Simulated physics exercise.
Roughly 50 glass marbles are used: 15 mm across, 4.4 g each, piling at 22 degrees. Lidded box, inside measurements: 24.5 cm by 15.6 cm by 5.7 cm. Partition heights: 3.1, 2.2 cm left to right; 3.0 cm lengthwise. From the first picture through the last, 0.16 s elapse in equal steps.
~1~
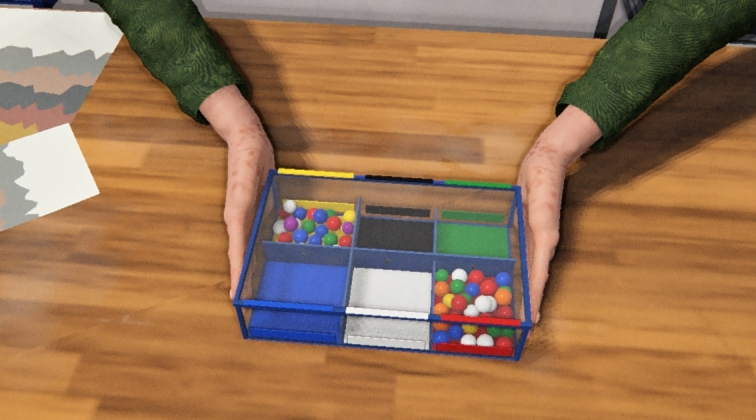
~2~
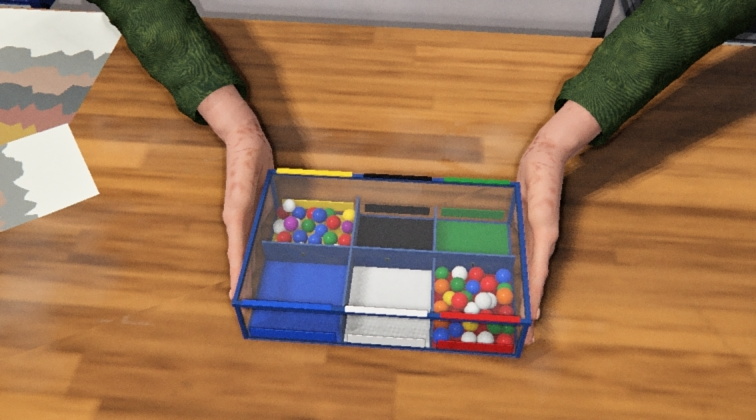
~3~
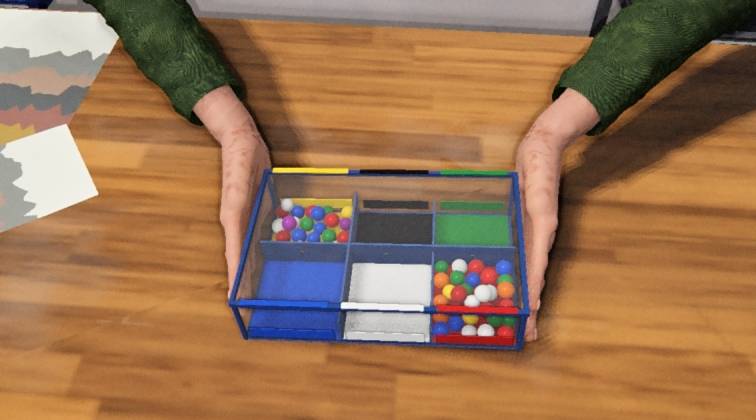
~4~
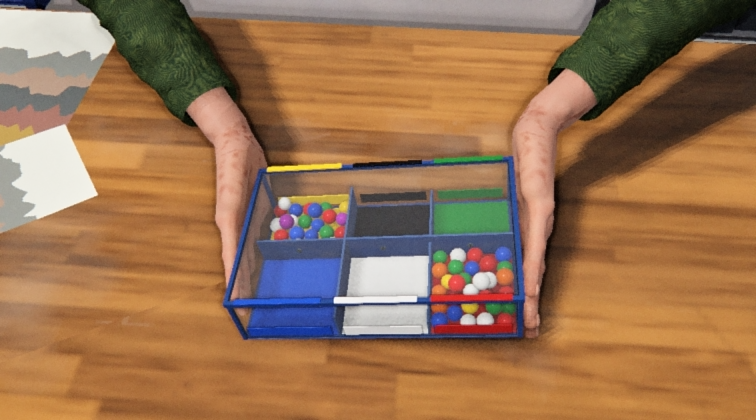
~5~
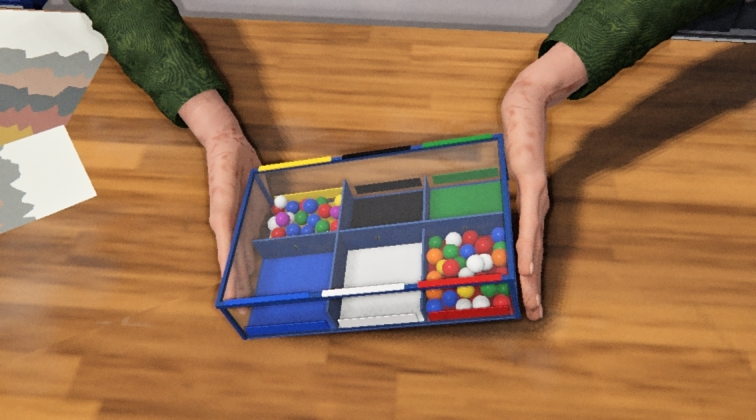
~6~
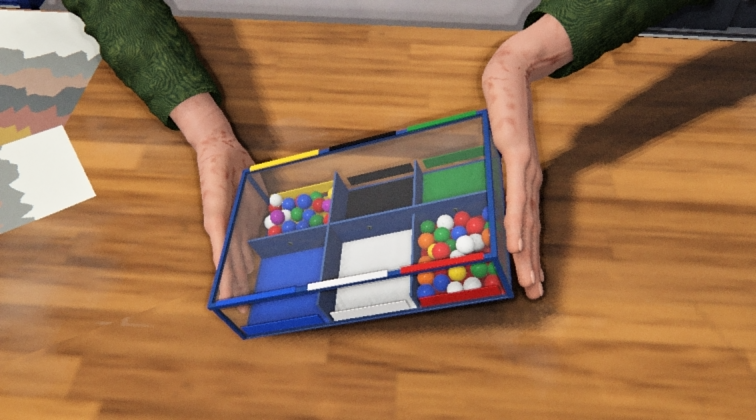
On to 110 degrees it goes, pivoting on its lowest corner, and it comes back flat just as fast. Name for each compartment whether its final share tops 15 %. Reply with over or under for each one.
Red compartment: Under, blue compartment: Over, green compartment: Under, yellow compartment: Over, white compartment: Under, black compartment: Under.
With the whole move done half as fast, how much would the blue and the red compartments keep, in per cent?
Final split: Blue = 55 %, red = 0 %.
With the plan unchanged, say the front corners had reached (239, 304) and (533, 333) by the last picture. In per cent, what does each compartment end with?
Final shares: Red 60%, blue 5%, green 0%, yellow 0%, white 30%, black 0%.
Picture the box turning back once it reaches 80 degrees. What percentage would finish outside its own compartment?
I'd estimate around 55 per cent.
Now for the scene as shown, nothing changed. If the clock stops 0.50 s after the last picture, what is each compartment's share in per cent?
You'd see red at 20, blue at 0, green at 0, yellow at 45, white at 30 and black at 5 per cent.
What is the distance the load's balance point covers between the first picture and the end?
8.5 cm or thereabouts.
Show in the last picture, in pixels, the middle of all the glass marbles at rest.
About (310, 266).
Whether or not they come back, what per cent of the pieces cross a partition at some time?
Close to 60 in a hundred.
Then, 0.50 s after the last picture, tilt 109 degrees; red 20 %, yellow 45 %, white 30 %, black 5 %.
Then, 0.83 s after the last picture, tilt 46 degrees; blue 45 %, yellow 45 %, white 5 %.
Then, 1.26 s after the last picture, tilt 0 degrees; blue 50 %, yellow 45 %, white 5 %.
In the end, red 0 %, blue 50 %, green 0 %, yellow 45 %, white 5 %, black 0 %.
